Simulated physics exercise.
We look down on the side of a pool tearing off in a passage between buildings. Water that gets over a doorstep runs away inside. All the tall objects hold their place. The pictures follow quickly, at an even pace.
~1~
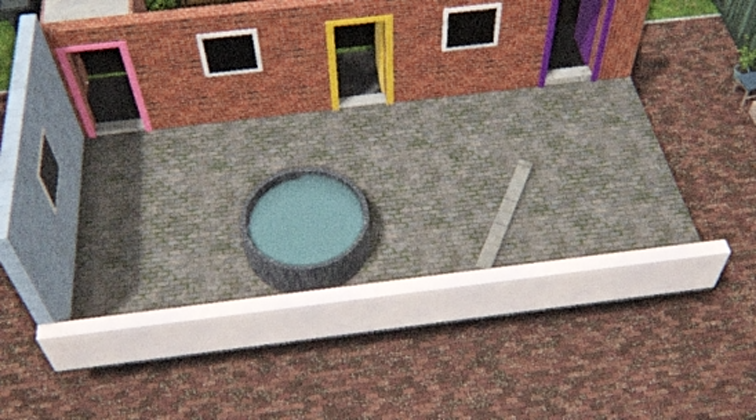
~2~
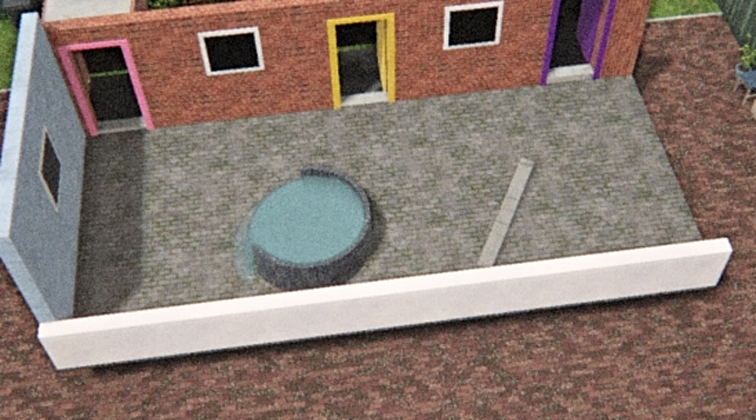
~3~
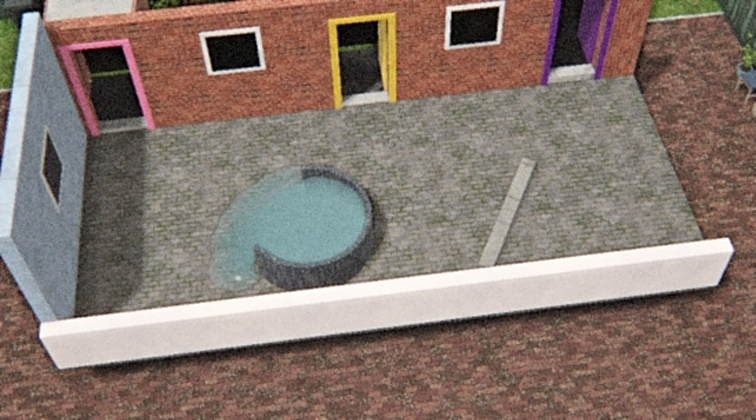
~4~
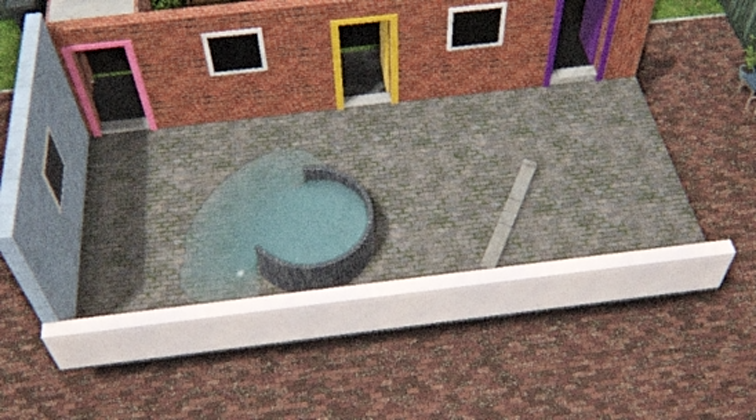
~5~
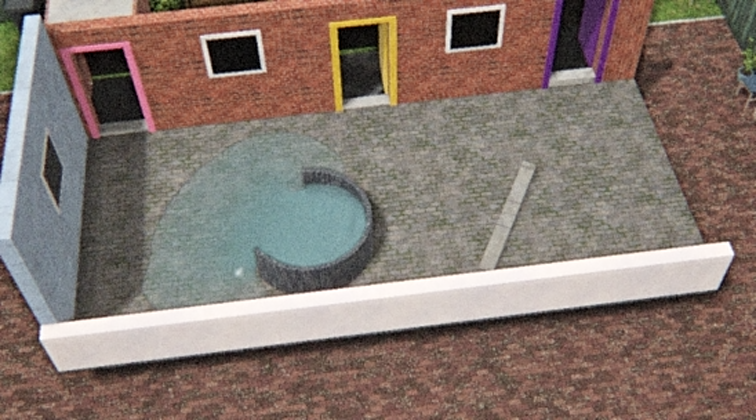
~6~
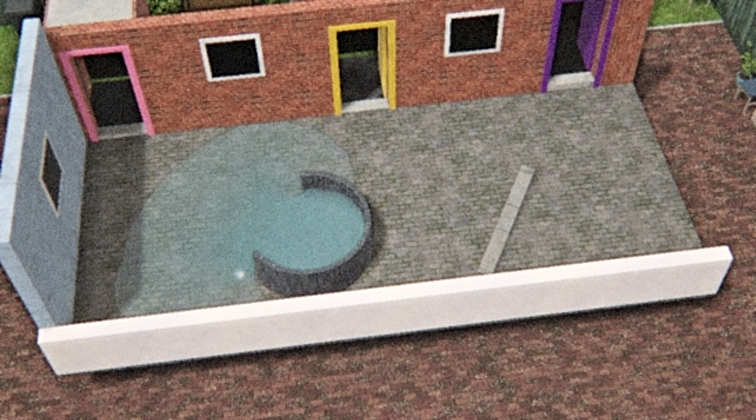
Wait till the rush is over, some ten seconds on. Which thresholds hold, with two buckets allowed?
The pink door floods; the yellow door holds within the limit; the purple door holds within the limit.
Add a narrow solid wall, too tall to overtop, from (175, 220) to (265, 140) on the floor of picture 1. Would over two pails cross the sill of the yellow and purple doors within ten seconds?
In short: Yellow floods; purple lets less in.
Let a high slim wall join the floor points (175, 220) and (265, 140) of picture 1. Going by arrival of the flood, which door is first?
The yellow one.
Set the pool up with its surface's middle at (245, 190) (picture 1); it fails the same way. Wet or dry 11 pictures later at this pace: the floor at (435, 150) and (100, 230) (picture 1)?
In that order: Dry, wet.
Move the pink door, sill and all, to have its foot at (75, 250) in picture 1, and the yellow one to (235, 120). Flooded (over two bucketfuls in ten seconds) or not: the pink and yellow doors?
Then: Pink goes over, yellow lets more in.
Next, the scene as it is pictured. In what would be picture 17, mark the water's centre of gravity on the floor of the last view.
Around (192, 218).
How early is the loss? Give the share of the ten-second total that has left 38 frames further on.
Close to 95 %.
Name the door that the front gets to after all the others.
The one in purple.
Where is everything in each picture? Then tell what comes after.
The first frame shows the pool at (305, 219) is whole and still.
In the second frame, water pours out at (257, 217) and has run to (255, 278).
In the third frame, the front is at a hidden place, out from the gap at (258, 218).
In the fourth frame, water pours out at (260, 221) and has run to (307, 156).
In the fifth frame, the front is at (152, 296), out from the gap at (259, 223).
In the sixth frame, the front is at (124, 306), out from the gap at (258, 227).
A moment on, water covers 35 % of the floor; the pink door wet at the sill, nothing in, the yellow door not reached, the purple door not reached.
Next, water covers 35 % of the floor; the pink door under two buckets in, the yellow door wet at the sill, nothing in, the purple door not reached.
Then, water covers 40 % of the floor; the pink door far over two buckets in, the yellow door wet at the sill, nothing in, the purple door not reached.
Later, water covers 55 % of the floor; the pink door far over two buckets in, the yellow door wet at the sill, nothing in, the purple door not reached.
In the end, water covers 80 % of the floor; the pink door far over two buckets in, the yellow door under two buckets in, the purple door wet at the sill, nothing in.
